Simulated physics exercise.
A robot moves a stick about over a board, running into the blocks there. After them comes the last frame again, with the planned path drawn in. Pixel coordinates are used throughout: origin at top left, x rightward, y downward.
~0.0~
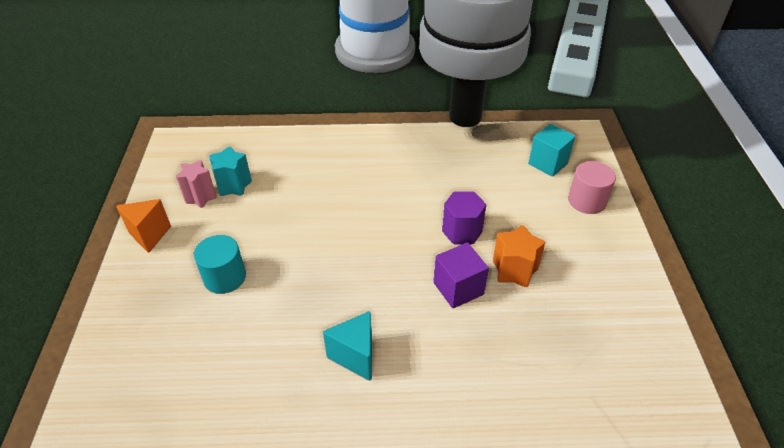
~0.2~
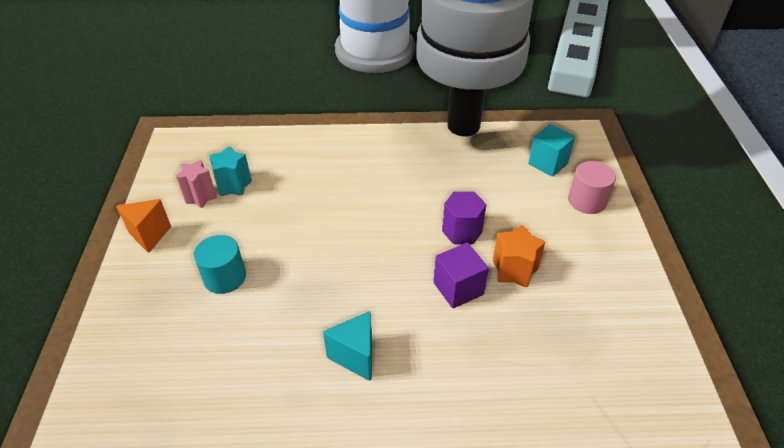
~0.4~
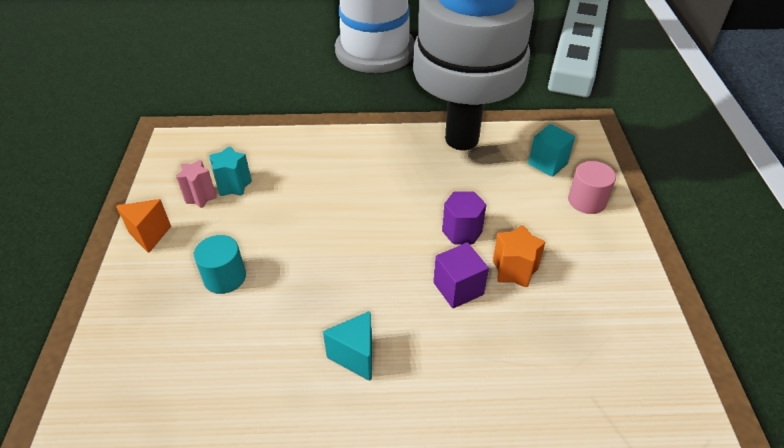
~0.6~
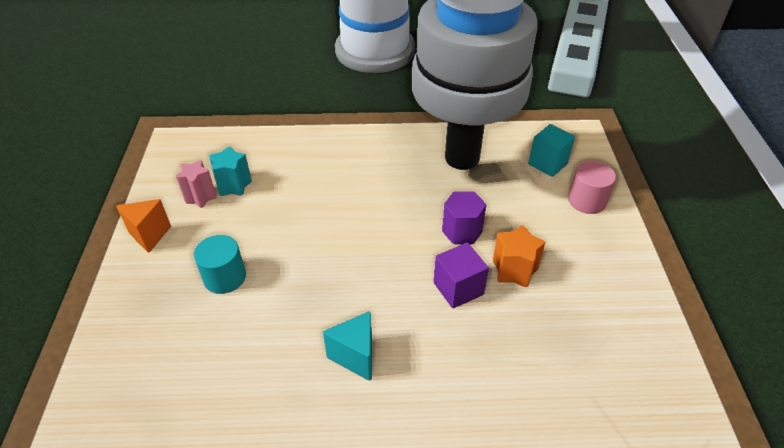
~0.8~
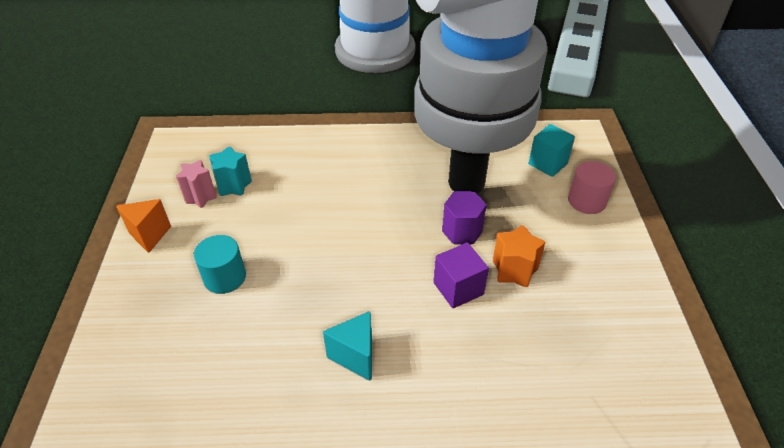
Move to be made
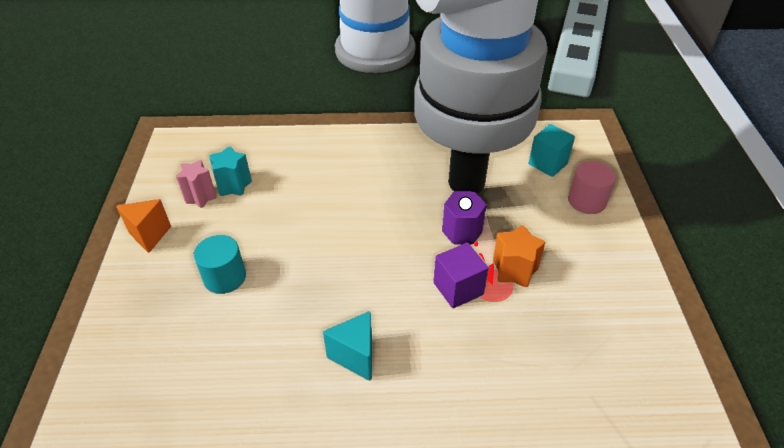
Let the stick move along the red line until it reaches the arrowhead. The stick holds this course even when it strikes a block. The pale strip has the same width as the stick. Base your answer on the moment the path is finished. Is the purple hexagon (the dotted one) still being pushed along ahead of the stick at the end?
Yes, it checks out.
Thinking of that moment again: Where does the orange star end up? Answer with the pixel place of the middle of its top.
The spot you're after is about (538, 259) in the image.
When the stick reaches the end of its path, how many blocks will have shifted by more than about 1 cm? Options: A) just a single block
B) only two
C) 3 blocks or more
I'll go with C - 3 blocks or more.
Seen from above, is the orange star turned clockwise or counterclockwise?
Short answer: Counterclockwise.
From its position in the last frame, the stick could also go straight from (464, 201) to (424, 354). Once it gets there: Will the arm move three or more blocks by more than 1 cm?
My answer is no.
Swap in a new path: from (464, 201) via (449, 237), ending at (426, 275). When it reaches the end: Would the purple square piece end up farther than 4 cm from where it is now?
That would be a yes.
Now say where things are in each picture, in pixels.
In the first frame, lower end of the stick (465, 119), tops of blocks, purple square piece (462, 261), purple hexagon (465, 204), orange star (521, 243).
In the second frame, stick (464, 128), blocks as before.
In the third frame, stick (462, 141), blocks as before.
In the fourth frame, stick (462, 160), blocks as before.
In the fifth frame, stick (466, 185), purple square piece (462, 261), purple hexagon (465, 204), orange star (521, 243).
The drawn path runs from (464, 201) through (471, 227) and (480, 255) to (492, 285); the dot is on the purple hexagon.
On the path given first. One third of the way, stick (473, 211); purple hexagon (464, 226), turned 25° clockwise.
Two thirds of the way, stick (483, 239); purple square piece (457, 292), turned 20° clockwise; purple hexagon (471, 256), turned 30° clockwise; orange star (526, 246).
At the end, stick (495, 269); purple square piece (454, 314), turned 65° clockwise; purple hexagon (482, 289), turned 35° clockwise; orange star (538, 259), turned 65° anticlockwise.
